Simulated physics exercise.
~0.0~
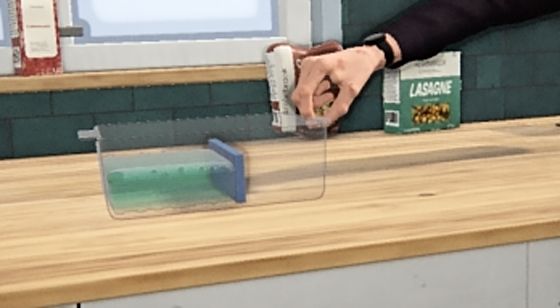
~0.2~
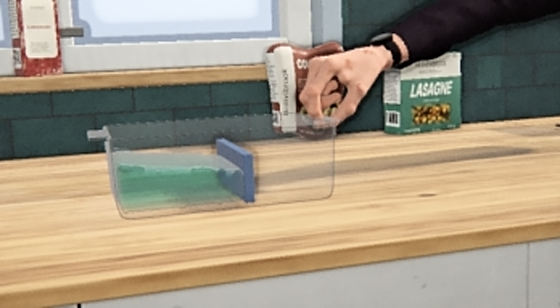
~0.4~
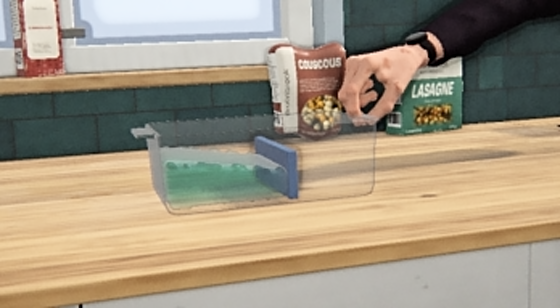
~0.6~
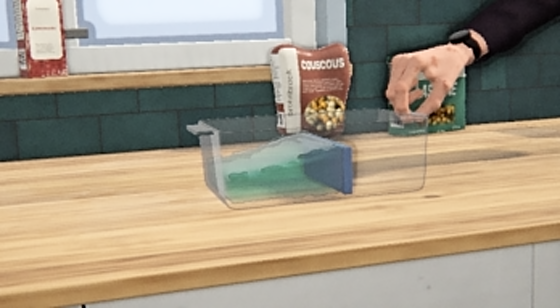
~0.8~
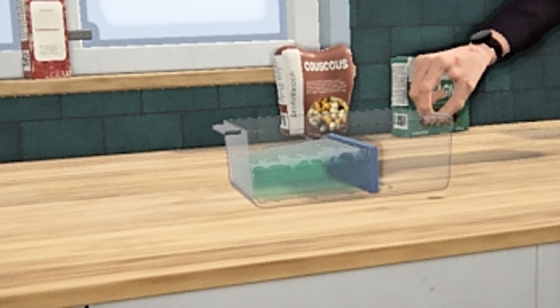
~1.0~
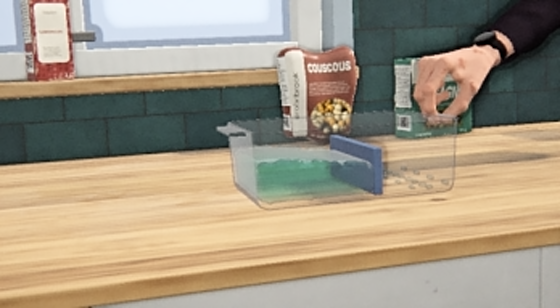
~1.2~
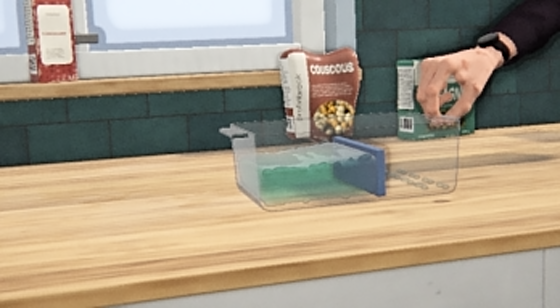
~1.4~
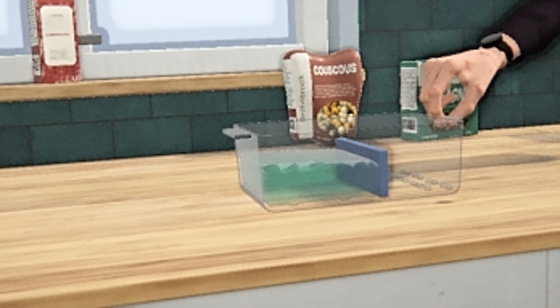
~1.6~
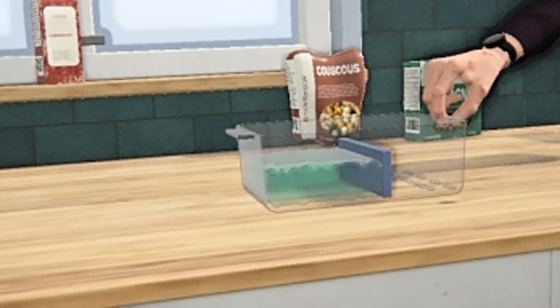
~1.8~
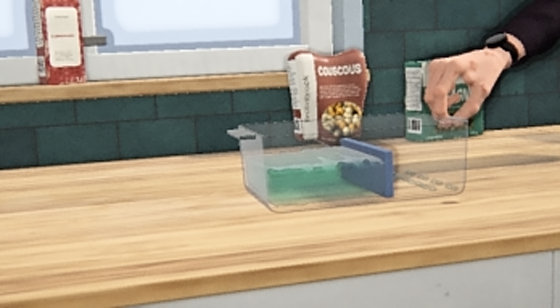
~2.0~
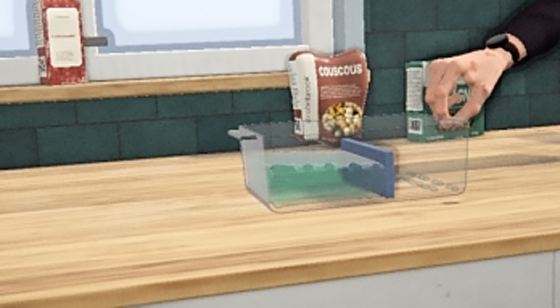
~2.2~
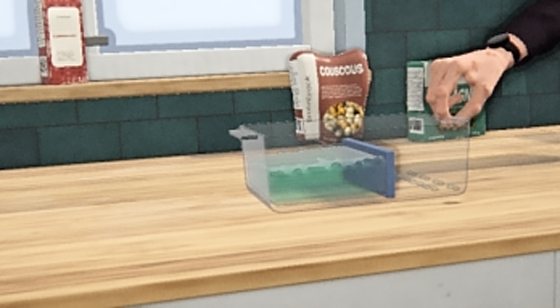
At first, a clear oblong tub sits on a wooden counter, with green water left of its blue divider and the right part empty. A hand wearing a dark wristband moves right above the tub's far end as the tub slides the same way, uncovering a couscous packet behind it. The water tilts and heaps up as the tub travels, then drops back while the tub stops in front of the lasagne box. Small ripples cross the surface as the view drifts slightly left. Finally the tub rests, nearly all the water still left of the divider, with a few droplets on the right.
